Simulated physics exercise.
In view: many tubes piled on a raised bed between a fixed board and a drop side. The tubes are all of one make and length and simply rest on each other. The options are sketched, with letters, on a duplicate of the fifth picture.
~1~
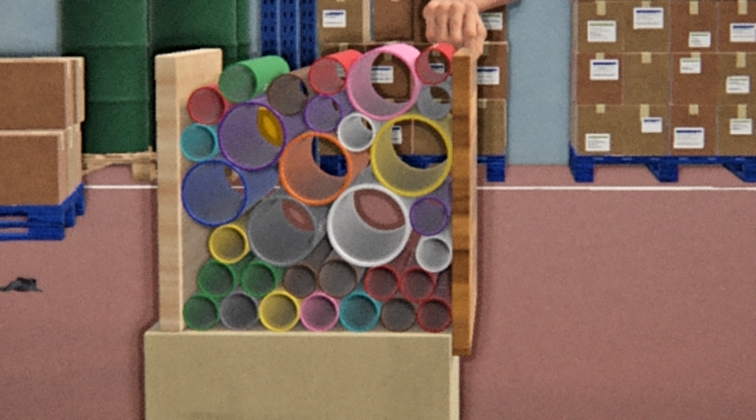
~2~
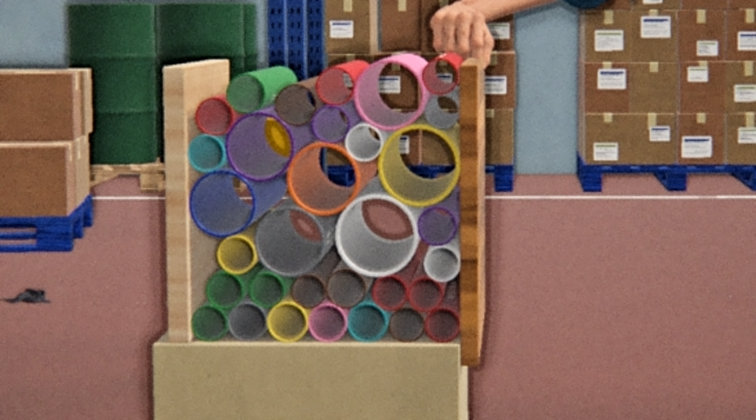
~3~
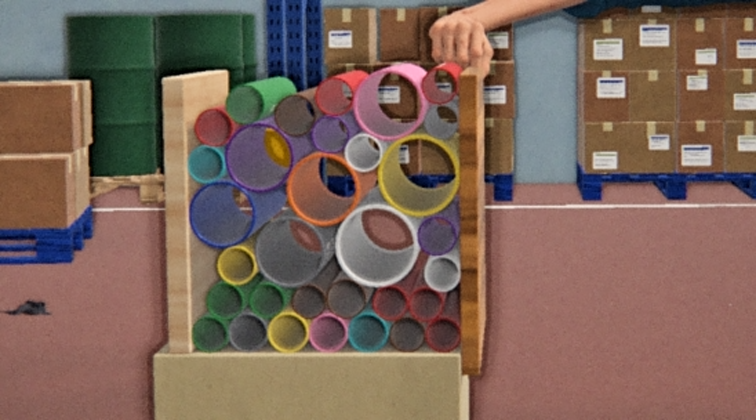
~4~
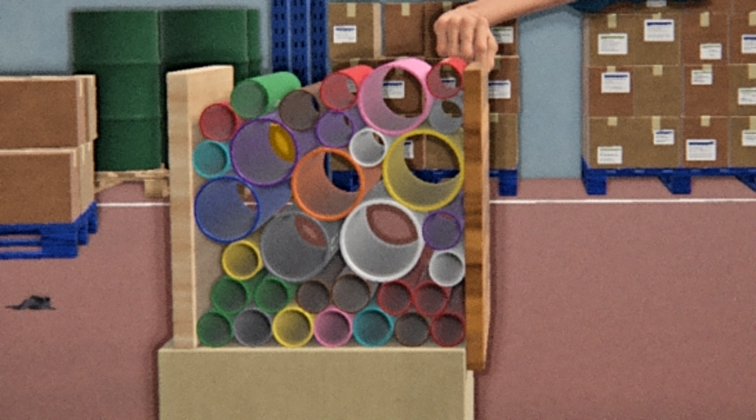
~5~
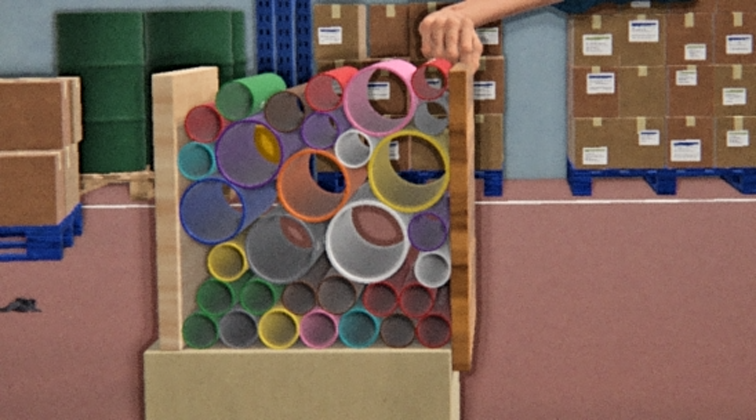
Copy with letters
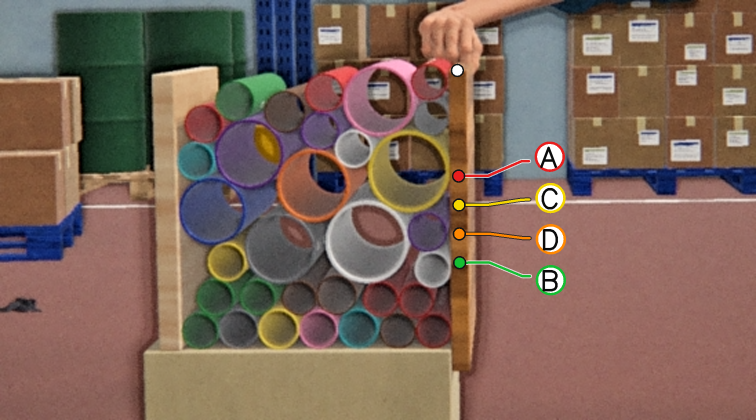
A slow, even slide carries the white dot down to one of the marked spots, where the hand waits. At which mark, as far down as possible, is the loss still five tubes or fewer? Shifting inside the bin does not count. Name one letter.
Lower it to D and no more.
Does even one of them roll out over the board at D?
Yes.
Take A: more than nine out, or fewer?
At A, fewer than nine.
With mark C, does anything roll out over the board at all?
Yes, at C.
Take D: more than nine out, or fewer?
It loses fewer than nine.
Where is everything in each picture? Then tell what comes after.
The first frame shows side board (465, 188); a brown tube (399, 314).
The second frame shows a brown tube (407, 324); a brown tube (346, 288).
The third frame shows a grey tube (289, 252); a blue tube (222, 215).
The fourth frame shows a turquoise tube (211, 160); a green tube (250, 99).
The fifth frame shows side board (463, 203); a brown tube (398, 330).
On the marked copy, A at (458, 176); B at (459, 263); C at (459, 205); D at (459, 234); the white dot at (457, 71).
Taking D. A third of the way, top of the board (449, 143).
Two thirds of the way, top of the board (450, 226).
When it is over, top of the board (450, 233), four out over the board.
As for the rest, A two out over the board; B more than five out over the board; C two out over the board.
